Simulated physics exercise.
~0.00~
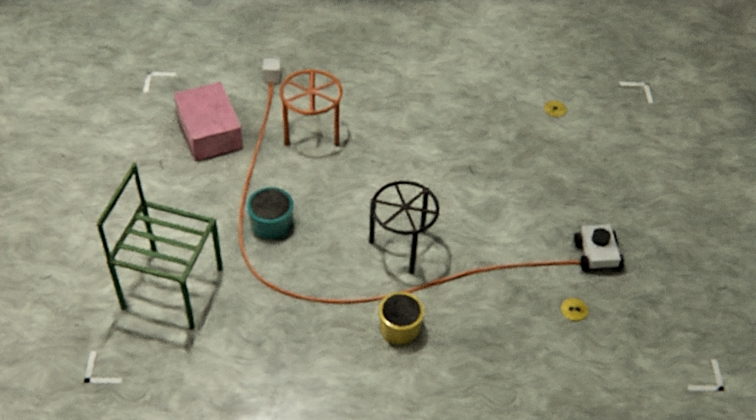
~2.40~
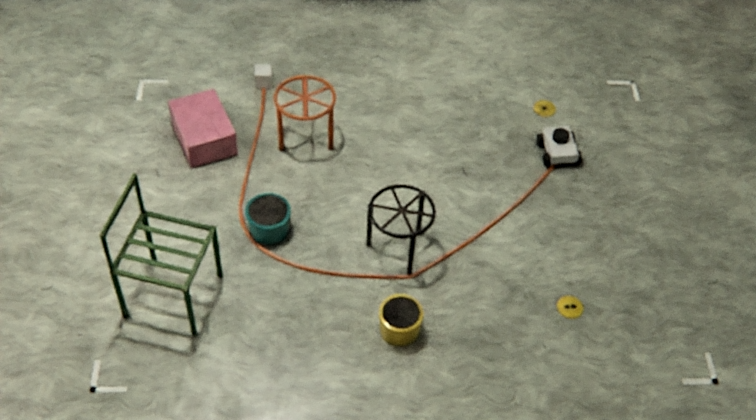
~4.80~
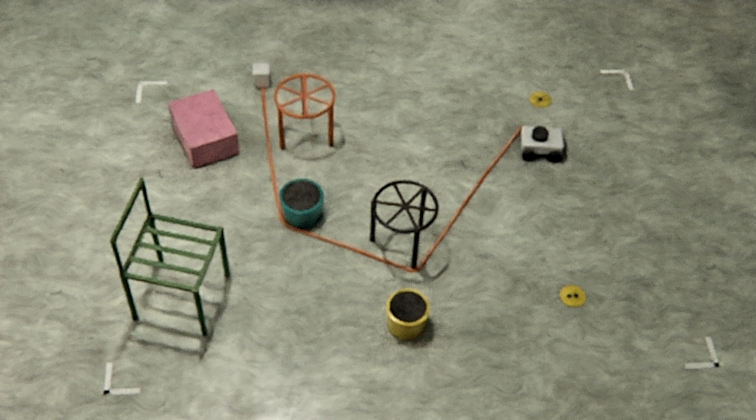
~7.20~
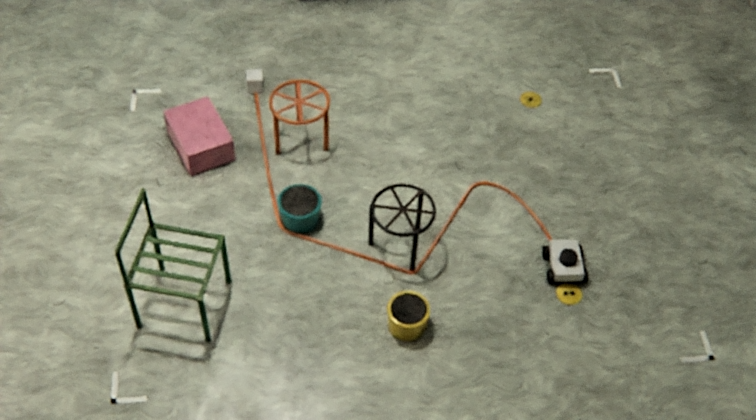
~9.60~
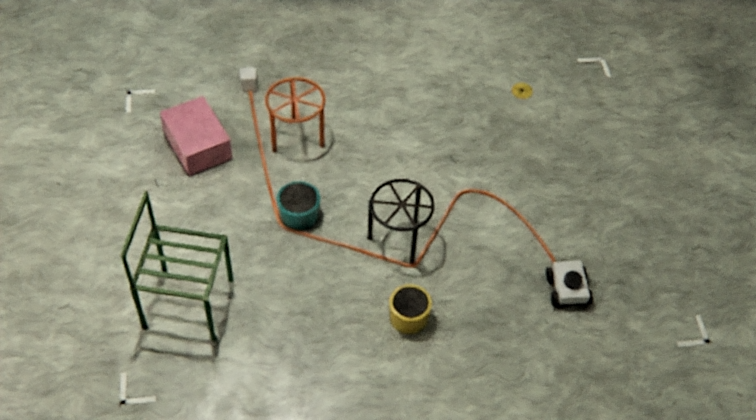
On a mottled grey floor, an orange lead curves from a small pale block, past a teal pot and between a black stool and a yellow pot, to a little white cart on the right. A pink crate, an orange stool and a green chair stand nearby. The cart drives up towards the upper yellow mark, drawing the lead in against the teal pot and black stool. As it edges left, the lead pulls straight and the teal pot shifts slightly right. The cart then heads down to the lower mark, the lead bowing loosely behind it, and ends covering that mark, the pot still displaced.
